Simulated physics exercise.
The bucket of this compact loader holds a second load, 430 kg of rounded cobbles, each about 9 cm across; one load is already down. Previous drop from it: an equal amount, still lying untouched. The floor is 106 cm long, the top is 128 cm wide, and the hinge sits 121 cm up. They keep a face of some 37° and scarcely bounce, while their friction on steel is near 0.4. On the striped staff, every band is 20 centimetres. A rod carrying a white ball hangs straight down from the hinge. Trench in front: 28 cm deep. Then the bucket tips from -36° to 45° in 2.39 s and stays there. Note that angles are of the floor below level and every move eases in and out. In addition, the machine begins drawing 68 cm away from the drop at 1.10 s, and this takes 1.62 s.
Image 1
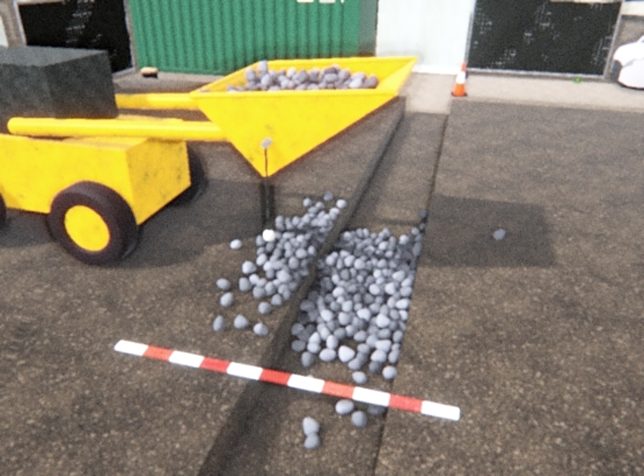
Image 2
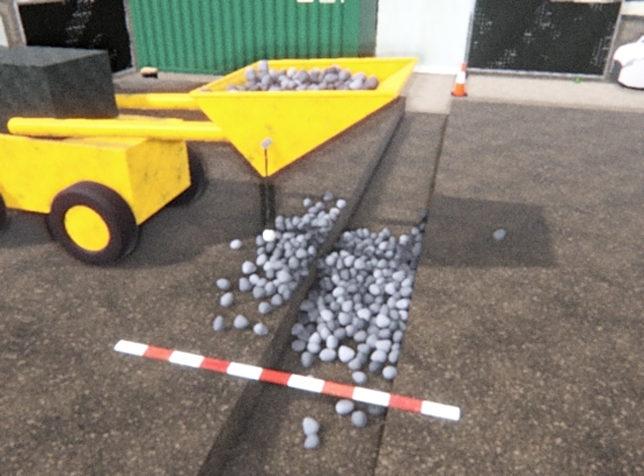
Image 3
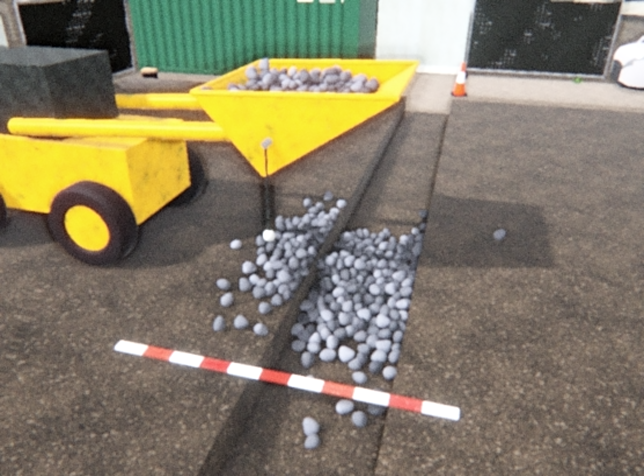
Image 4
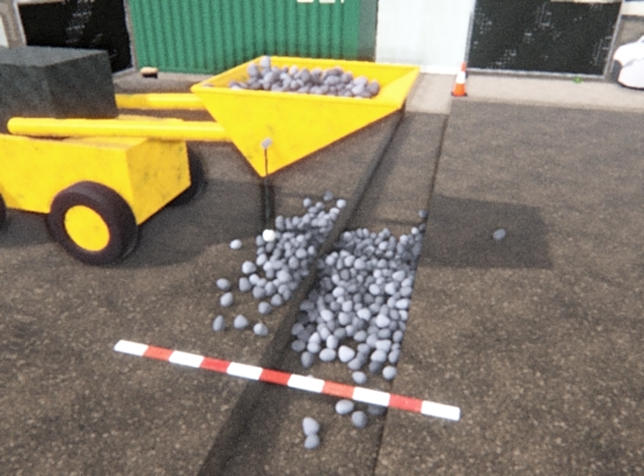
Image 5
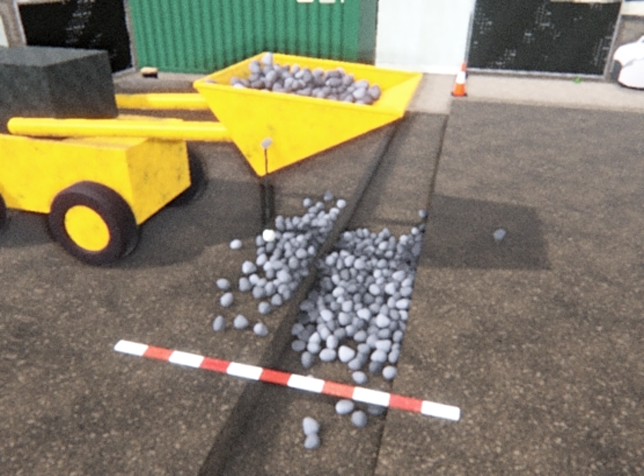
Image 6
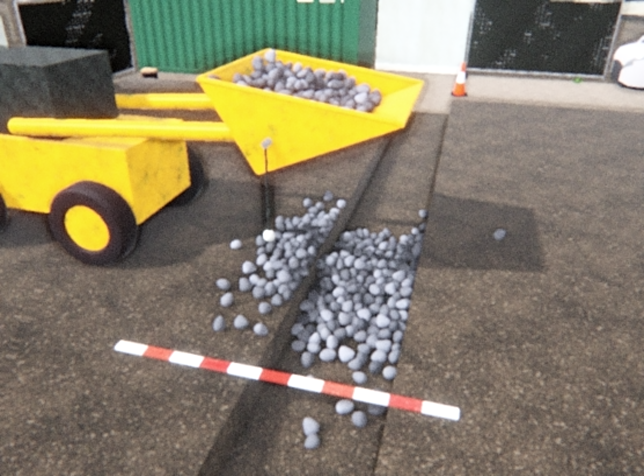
A yellow bucket of grey stones tilts slightly forward above stones lying around a trench.
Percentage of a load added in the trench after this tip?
94 per cent.
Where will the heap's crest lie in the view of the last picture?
Look near (318, 243).
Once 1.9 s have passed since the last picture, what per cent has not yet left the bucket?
Roughly 0 per cent of its load.
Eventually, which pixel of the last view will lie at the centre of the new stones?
Middle: Approx. (353, 265) px.
Then, 1.2 s after the last picture the floor is at 32°; in per cent of one load, 85 in the bucket, 24 short of the trench, 90 in the trench; the foremost stones are at (425, 264).
Then, 1.9 s after the last picture the floor is at 45°; in per cent of one load, 0 in the bucket, 38 short of the trench, 161 in the trench, 1 past the trench; the foremost stones are at (427, 260).
Then, 2.6 s after the last picture the floor is at 45°; in per cent of one load, 0 in the bucket, 30 short of the trench, 169 in the trench, 1 past the trench; the foremost stones are at (428, 260).
Then, 5.3 s after the last picture the floor is at 45°; in per cent of one load, 0 in the bucket, 30 short of the trench, 169 in the trench, 1 past the trench; the foremost stones are at (428, 260). Net gain in the trench, 94.
